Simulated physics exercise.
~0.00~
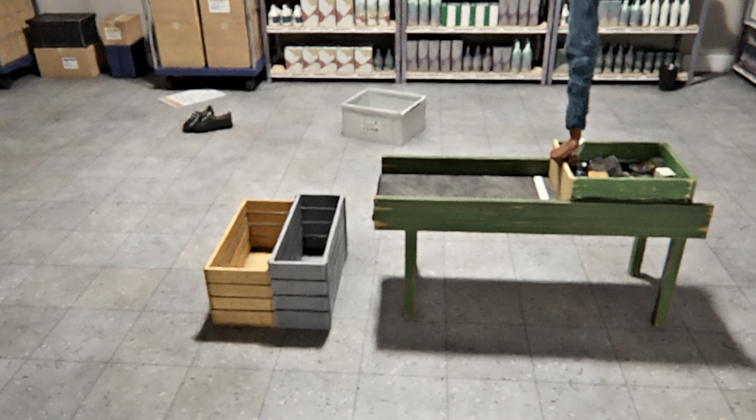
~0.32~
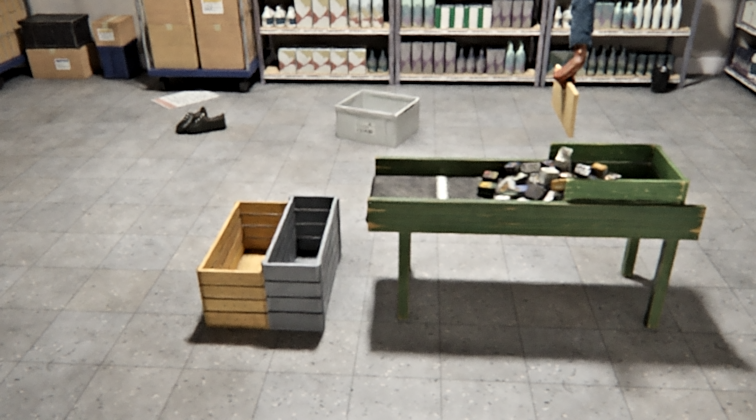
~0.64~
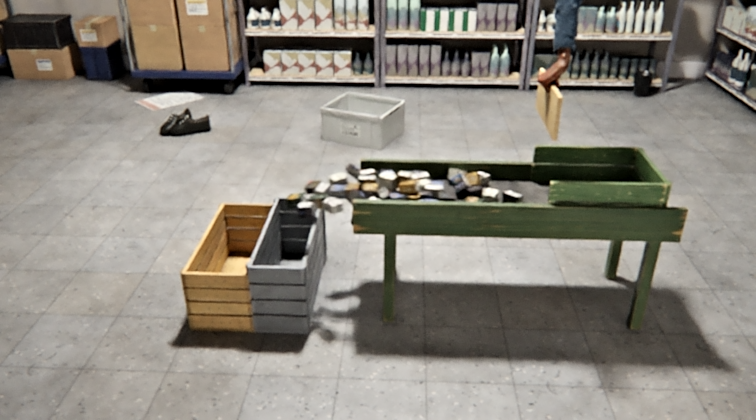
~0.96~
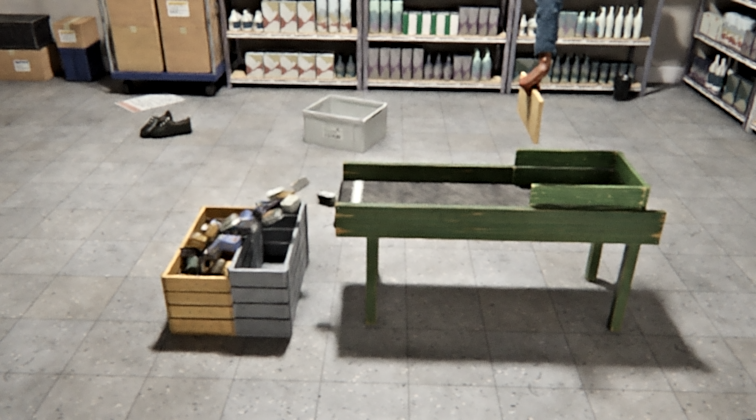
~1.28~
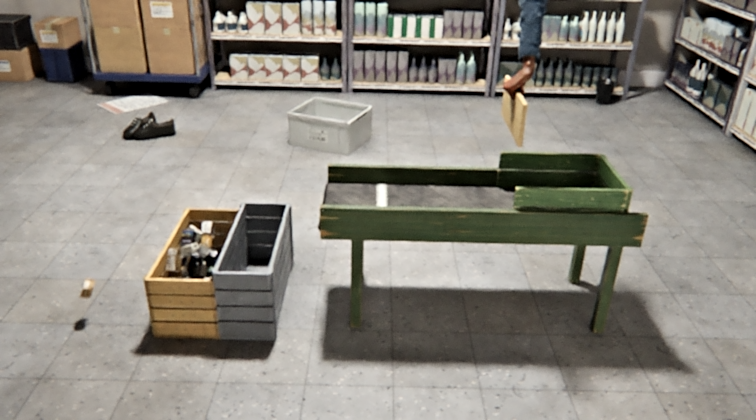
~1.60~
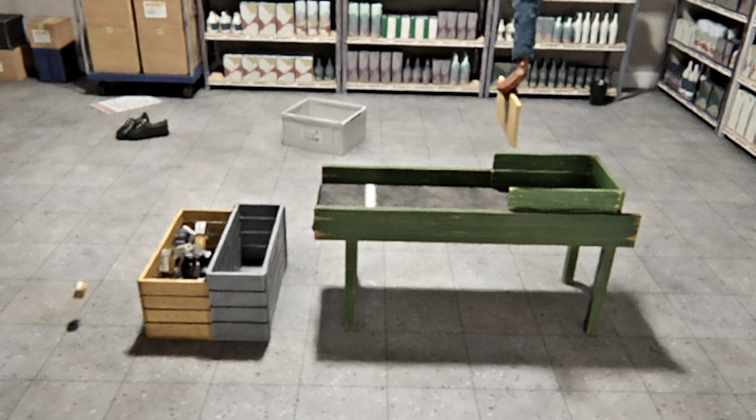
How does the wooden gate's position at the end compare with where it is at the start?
At the start the gate stands upright at the left side of the green pen, closing it off. At the end it is held up in the air, clear above the belt and the pen's open side.
